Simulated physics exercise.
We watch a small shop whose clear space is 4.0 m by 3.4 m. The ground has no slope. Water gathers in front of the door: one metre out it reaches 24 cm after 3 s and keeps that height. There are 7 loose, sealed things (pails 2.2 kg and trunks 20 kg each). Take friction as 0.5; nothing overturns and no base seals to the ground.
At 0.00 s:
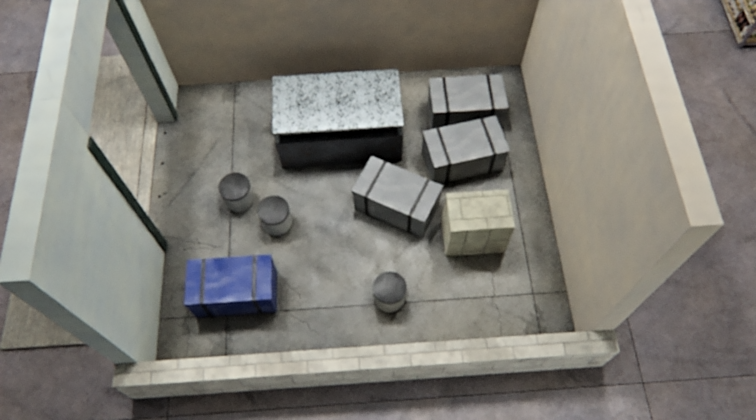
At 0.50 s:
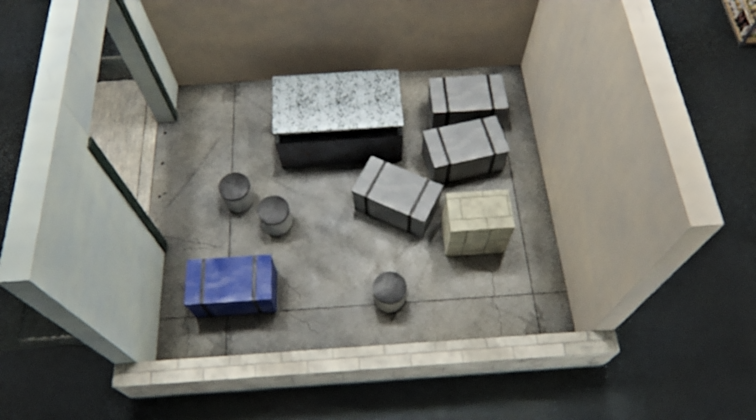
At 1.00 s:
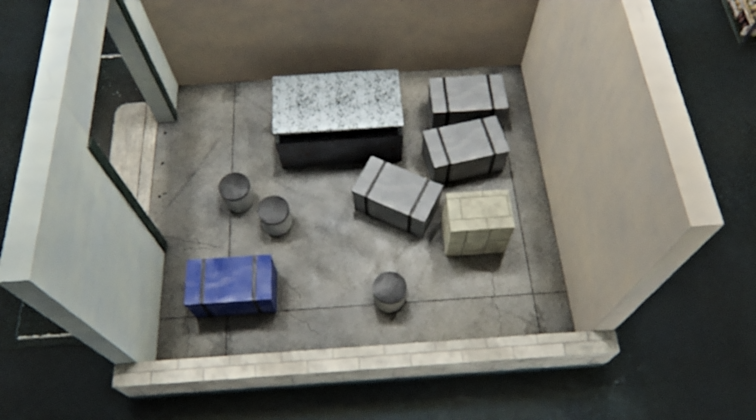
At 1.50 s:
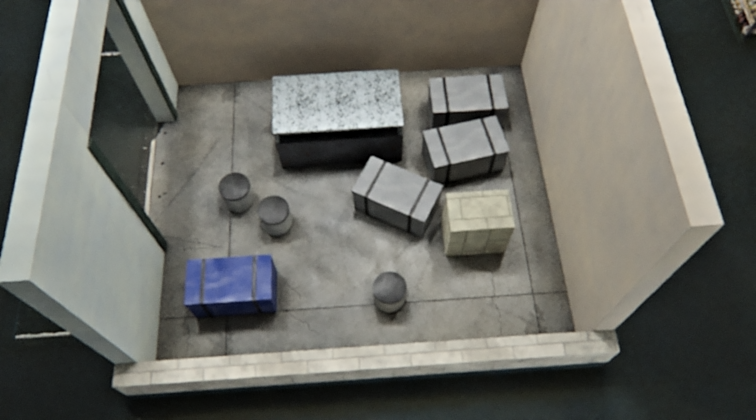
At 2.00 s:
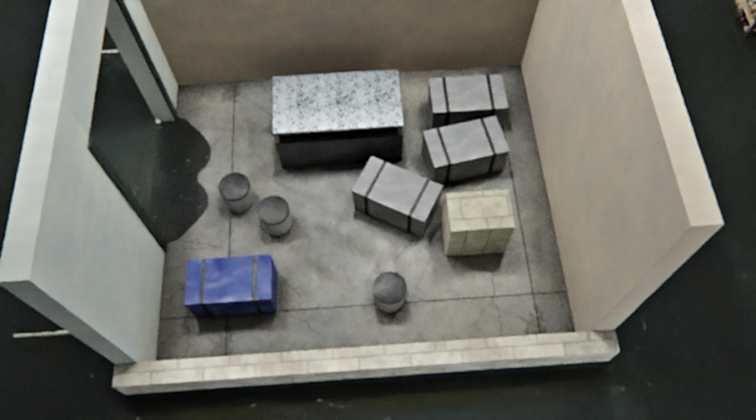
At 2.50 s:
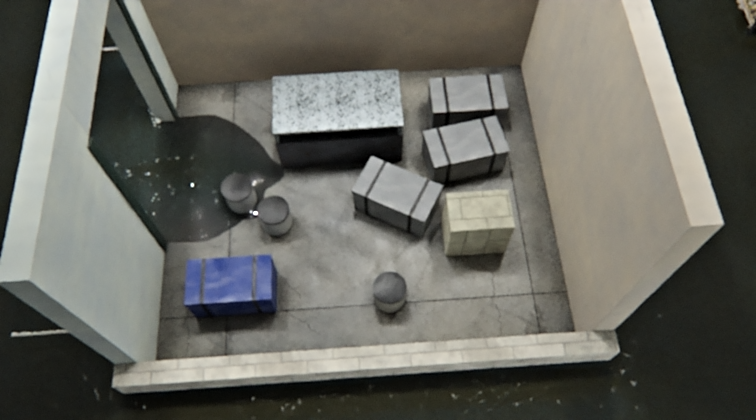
A small roofless shop with pale walls and a grey floor is seen from high above, through a camera that stays still. A blue trunk sits at the lower left, three dark pails stand nearby and lower centre, and grey trunks and a cream one lie right of a speckled-top counter. Dark water surrounds the walls, then spreads through the left doorway around the nearest pail, while the objects stay put.
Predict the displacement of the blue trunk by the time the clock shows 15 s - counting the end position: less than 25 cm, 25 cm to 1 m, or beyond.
The blue trunk moves a short way.
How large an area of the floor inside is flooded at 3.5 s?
About 3.5 m2.
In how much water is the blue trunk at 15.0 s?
Roughly 15 cm.
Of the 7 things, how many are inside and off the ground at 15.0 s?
7 of them.
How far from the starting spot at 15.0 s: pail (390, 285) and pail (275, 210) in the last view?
In that order: 150 cm, 150 cm.
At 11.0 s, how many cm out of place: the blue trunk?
Roughly 40 cm by then.
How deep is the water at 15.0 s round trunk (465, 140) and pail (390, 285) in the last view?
About 24 and 23 cm.
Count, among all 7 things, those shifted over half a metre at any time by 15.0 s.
That makes 6.
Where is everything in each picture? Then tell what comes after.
The blue trunk at (229, 279), on the bottom; 0.0 m2 under water; 0 of 7 have shifted, in the first frame.
The blue trunk at (229, 279) rests on the ground; water covers 0.0 m2; 0 of 7 have shifted, in the second frame.
The blue trunk at (229, 279) rests on the ground; water covers 0.0 m2; 0 of 7 have shifted, in the third frame.
The blue trunk at (229, 279), on the bottom; water covers 0.0 m2; 0 of 7 have shifted, in the fourth frame.
The blue trunk at (229, 279), on the bottom; 0.4 m2 under water; 0 of 7 have shifted, in the fifth frame.
The blue trunk at (229, 279), on the bottom; water covers 1.2 m2; 0 of 7 have shifted, in the sixth frame.
After 3.5 s the blue trunk is near (229, 279), 0.0 m from its start, aground; 1 afloat.
After 6.8 s the blue trunk is near (228, 282), 0.0 m from its start, aground; 6 afloat.
After 11.0 s the blue trunk is near (203, 250), 0.4 m from its start, afloat; 7 afloat.
After 15.0 s the blue trunk is near (237, 239), 0.4 m from its start, afloat; 7 afloat.
